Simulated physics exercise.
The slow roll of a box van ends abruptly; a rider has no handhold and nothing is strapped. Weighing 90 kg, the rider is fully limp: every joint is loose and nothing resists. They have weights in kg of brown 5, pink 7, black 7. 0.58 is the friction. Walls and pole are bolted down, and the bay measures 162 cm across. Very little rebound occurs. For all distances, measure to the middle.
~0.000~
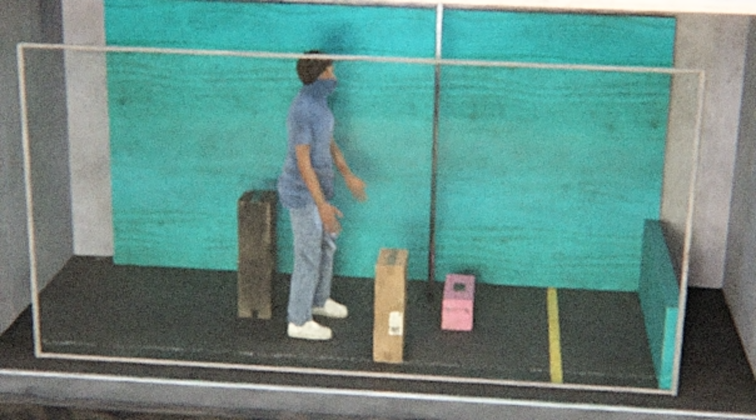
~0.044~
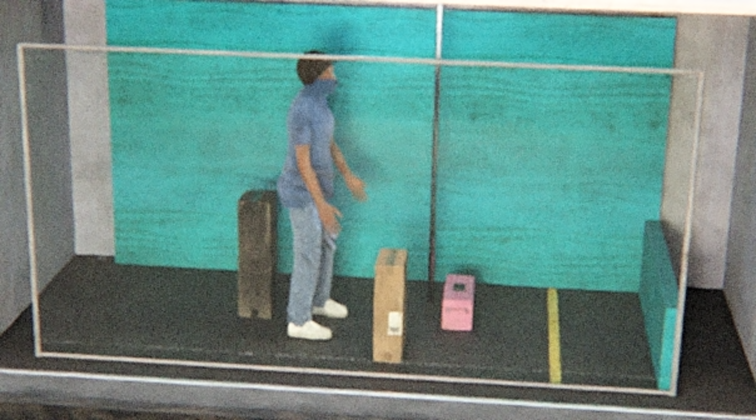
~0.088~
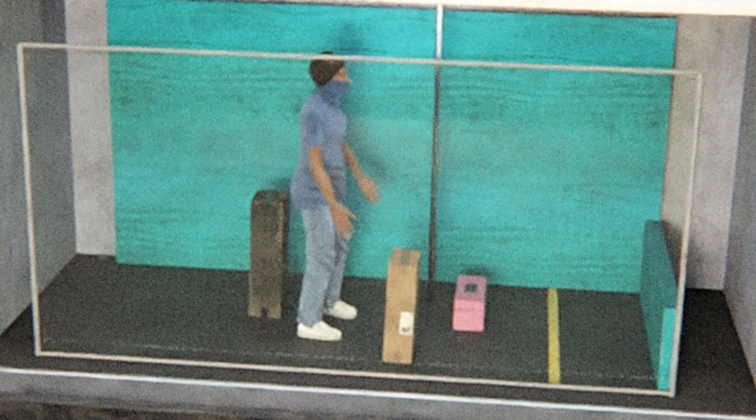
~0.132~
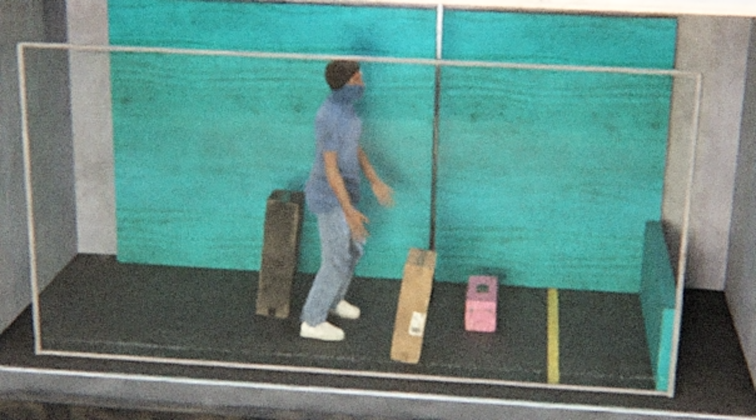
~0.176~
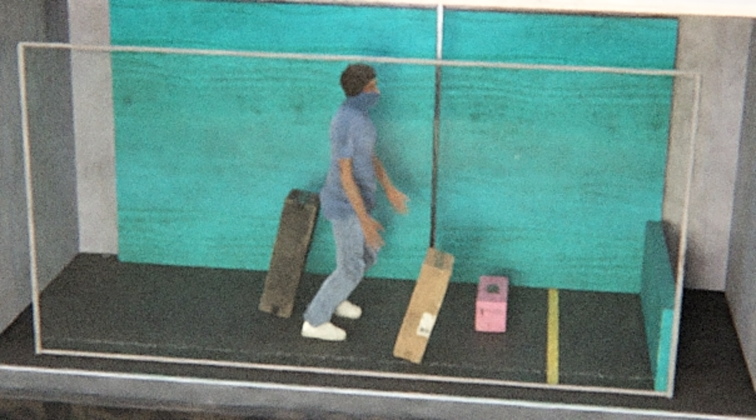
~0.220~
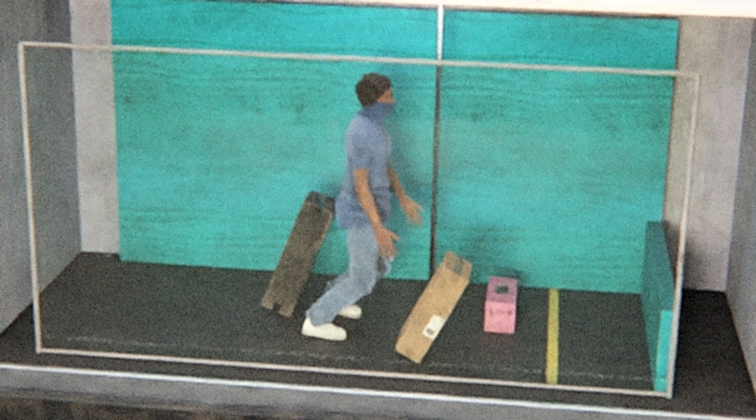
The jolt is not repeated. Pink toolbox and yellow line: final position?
Before.
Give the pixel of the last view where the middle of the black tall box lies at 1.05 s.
Around (361, 283).
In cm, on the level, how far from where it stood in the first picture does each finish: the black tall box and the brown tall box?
Black tall box: 70; brown tall box: 60.
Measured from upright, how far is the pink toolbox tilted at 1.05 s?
Tilt: Approx. 0°.
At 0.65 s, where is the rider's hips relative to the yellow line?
Around 40 cm shy of the mark.
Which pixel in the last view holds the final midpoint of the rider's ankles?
Around (394, 320).
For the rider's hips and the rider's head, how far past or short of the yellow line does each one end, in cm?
Rider's hips: 30 cm short; rider's head: 30 cm past.
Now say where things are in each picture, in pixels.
The first frame shows pink toolbox (459, 302), rider's head (313, 84), yellow line (557, 377).
The second frame shows pink toolbox (459, 302), rider's head (313, 84).
The third frame shows pink toolbox (470, 303), rider's head (325, 86).
The fourth frame shows pink toolbox (482, 303), rider's head (341, 89).
The fifth frame shows pink toolbox (492, 303), rider's head (356, 96).
The sixth frame shows pink toolbox (501, 304), rider's head (371, 106), yellow line (552, 378). Everything loose set off at about 2.1 m/s.
After 0.40 s the pink toolbox is 23 cm short of the yellow line, tilted 0°, near (519, 306) in the last picture's view.
After 0.65 s the pink toolbox is 22 cm short of the yellow line, tilted 0°, near (521, 306) in the last picture's view.
After 1.05 s the pink toolbox is 20 cm short of the yellow line, tilted 0°, near (524, 306) in the last picture's view.
When all is still (1.6 s), brown tall box stops short of the yellow line; pink toolbox stops short of the yellow line; black tall box stops short of the yellow line; rider's hips stop short of the yellow line; rider's head crosses the yellow line.
